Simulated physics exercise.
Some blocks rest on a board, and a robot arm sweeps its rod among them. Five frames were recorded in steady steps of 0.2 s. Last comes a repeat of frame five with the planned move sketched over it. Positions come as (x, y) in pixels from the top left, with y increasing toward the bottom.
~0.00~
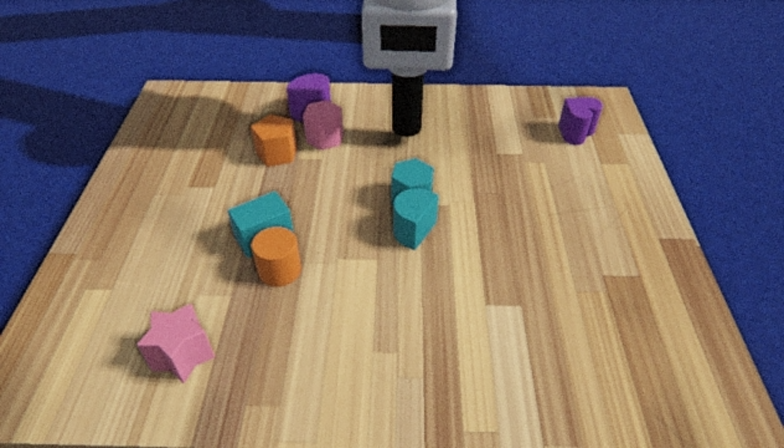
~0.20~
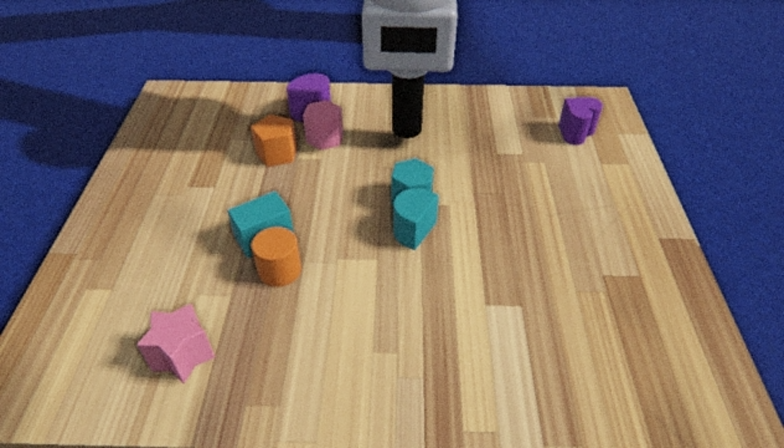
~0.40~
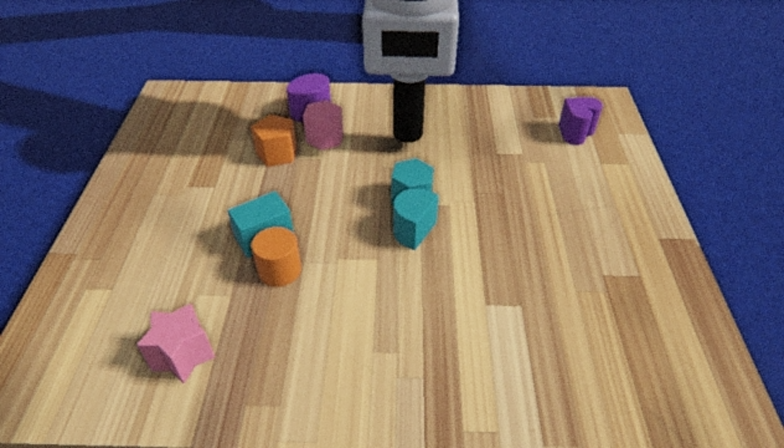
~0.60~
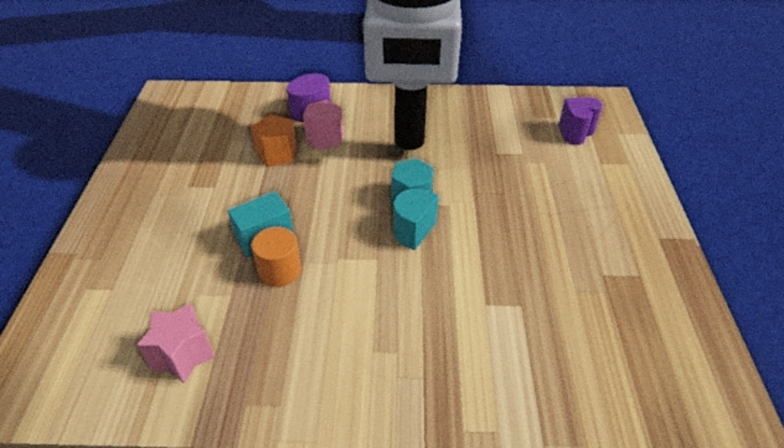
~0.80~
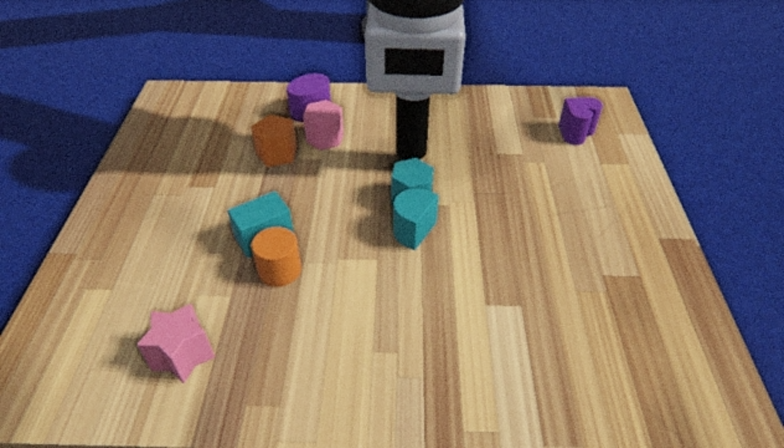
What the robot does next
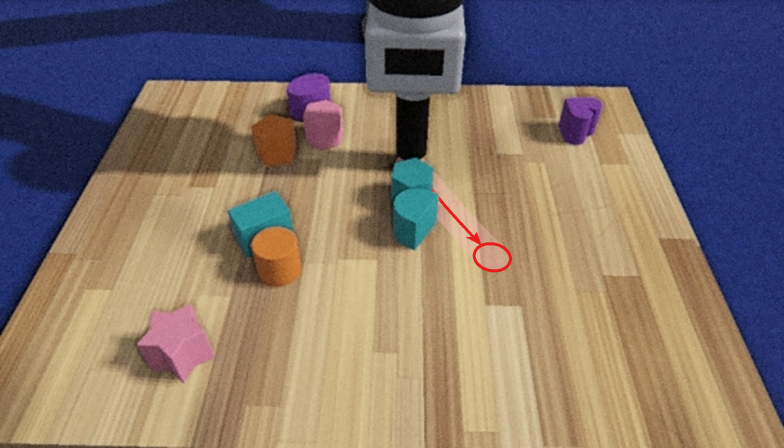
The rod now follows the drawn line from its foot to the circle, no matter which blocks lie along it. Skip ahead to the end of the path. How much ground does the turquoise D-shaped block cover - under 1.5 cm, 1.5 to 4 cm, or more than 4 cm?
The move is medium, 1.5 to 4 cm.
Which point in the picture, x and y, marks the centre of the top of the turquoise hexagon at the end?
I'd say the turquoise hexagon ends with its top centre at (416, 192).
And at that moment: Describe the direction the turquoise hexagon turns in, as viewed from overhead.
From the top, the block rotates clockwise.
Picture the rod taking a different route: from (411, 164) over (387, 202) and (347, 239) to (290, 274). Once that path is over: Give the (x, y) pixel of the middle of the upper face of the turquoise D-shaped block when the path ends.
It comes to (426, 227).
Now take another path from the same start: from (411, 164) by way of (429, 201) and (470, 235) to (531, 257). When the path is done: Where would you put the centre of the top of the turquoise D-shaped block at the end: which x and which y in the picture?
Put as a pixel place, it's (397, 234).
Path on the board, from (411, 164) directly to (492, 257).
On the path given first. One third of the way, rod at (435, 180); turquoise hexagon at (413, 185), turned 40° clockwise; turquoise D-shaped block at (407, 217), turned 15° anticlockwise.
Two thirds of the way, rod at (462, 211); turquoise hexagon at (416, 192), turned 80° clockwise; turquoise D-shaped block at (399, 224), turned 30° anticlockwise.
At the end, rod at (495, 245); turquoise hexagon at (416, 192), turned 80° clockwise; turquoise D-shaped block at (399, 224), turned 30° anticlockwise.
